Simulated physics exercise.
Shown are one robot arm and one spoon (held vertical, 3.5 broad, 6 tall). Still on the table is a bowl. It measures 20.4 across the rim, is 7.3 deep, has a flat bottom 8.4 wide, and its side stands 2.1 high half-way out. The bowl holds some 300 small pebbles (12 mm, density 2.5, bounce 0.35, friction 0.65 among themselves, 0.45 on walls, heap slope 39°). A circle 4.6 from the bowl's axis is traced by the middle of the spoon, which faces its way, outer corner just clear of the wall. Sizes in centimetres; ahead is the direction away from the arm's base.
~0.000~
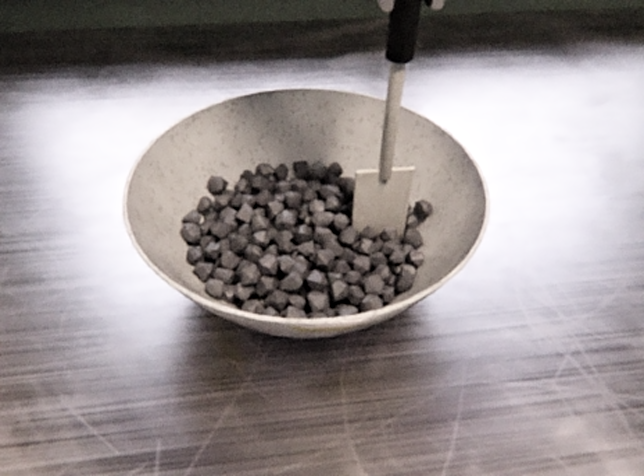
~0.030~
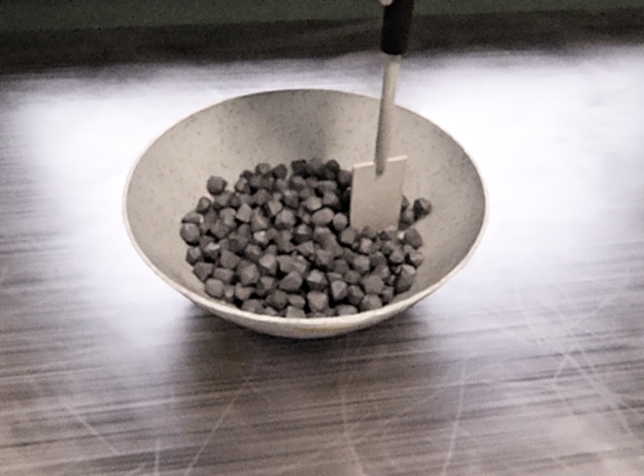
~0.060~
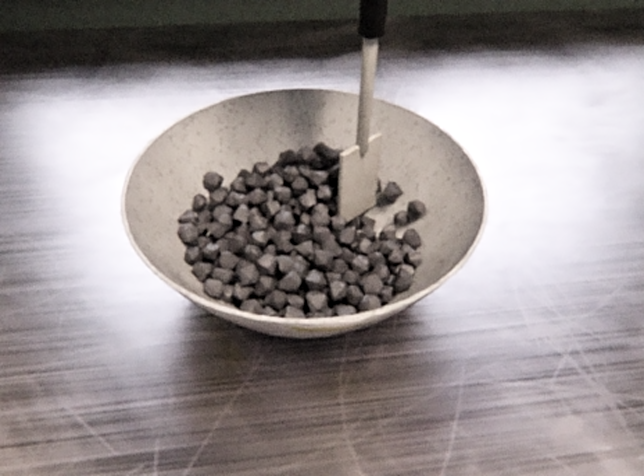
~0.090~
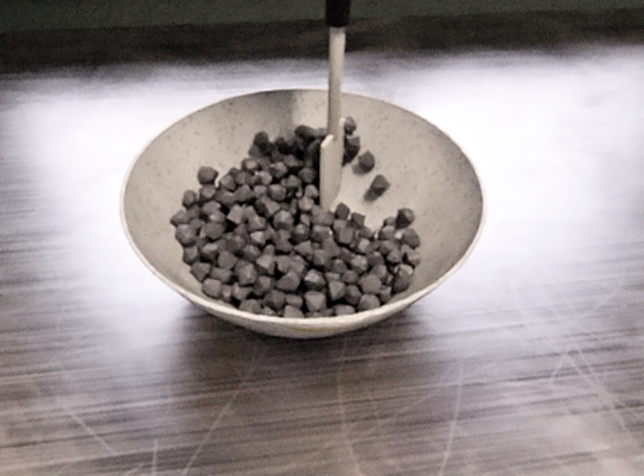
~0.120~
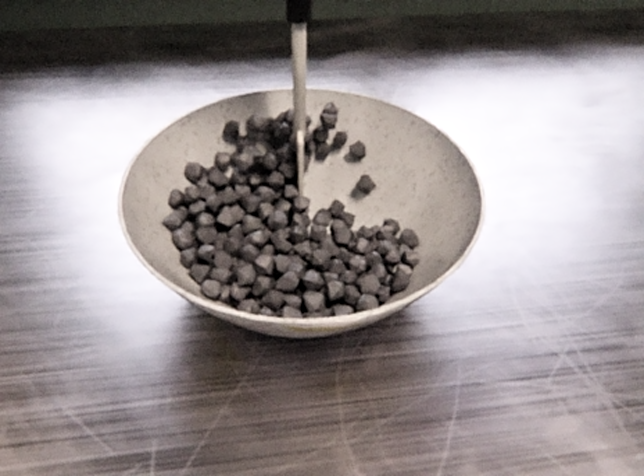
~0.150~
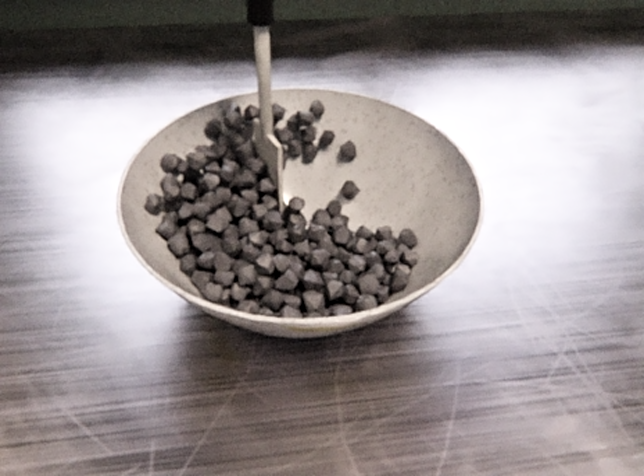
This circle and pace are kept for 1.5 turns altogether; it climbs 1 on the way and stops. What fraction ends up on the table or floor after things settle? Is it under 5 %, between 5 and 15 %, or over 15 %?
Between 5 and 15 %.
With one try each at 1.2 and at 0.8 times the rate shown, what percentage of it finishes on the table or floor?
Roughly 20 and 5 per cent.
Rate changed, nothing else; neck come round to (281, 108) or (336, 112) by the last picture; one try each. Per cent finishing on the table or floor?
Some 10 and 0 %.
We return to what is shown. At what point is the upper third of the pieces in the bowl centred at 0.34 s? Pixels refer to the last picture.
I'd point to somewhere close to (352, 272).
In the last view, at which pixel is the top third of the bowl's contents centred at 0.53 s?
The centre is roughly (307, 146).
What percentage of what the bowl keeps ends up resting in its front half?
I'd put it near 50 per cent.
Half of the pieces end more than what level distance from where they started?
Somewhere around 9 centimetres.
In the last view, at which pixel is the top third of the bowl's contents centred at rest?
(237, 237).
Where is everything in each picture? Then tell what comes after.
The spoon neck at (388, 148), 0° round; upper third of the load around (300, 238), from x 190 to 425, top at y 165; 300 in the bowl, in the first picture.
The spoon neck at (383, 140), 10° round; upper third of the load around (300, 234), from x 190 to 420, top at y 165, in the second picture.
The spoon neck at (364, 123), 35° round; upper third of the load around (300, 214), from x 190 to 415, top at y 150, in the third picture.
The spoon neck at (334, 111), 60° round; upper third of the load around (291, 198), from x 180 to 410, top at y 125, in the fourth picture.
The spoon neck at (300, 107), 86° round; upper third of the load around (265, 194), from x 175 to 410, top at y 110, in the fifth picture.
The spoon neck at (266, 111), 112° round; upper third of the load around (237, 192), from x 155 to 410, top at y 110; 300 in the bowl, in the sixth picture.
After 0.34 s, 276° round, highest piece 10 above the table; 291 in the bowl, 4 on the table or floor, 5 in flight or on the tool.
After 0.53 s, 81° round, highest piece 9 above the table; 274 in the bowl, 16 on the table or floor, 10 in flight or on the tool.
After 0.82 s, 180° round, highest piece 8 above the table; 269 in the bowl, 31 on the table or floor.
After 1.52 s, 180° round, highest piece 8 above the table; 269 in the bowl, 31 on the table or floor.
In the end, 269 in the bowl, 31 on the table or floor. That is 10 % on the table or floor.
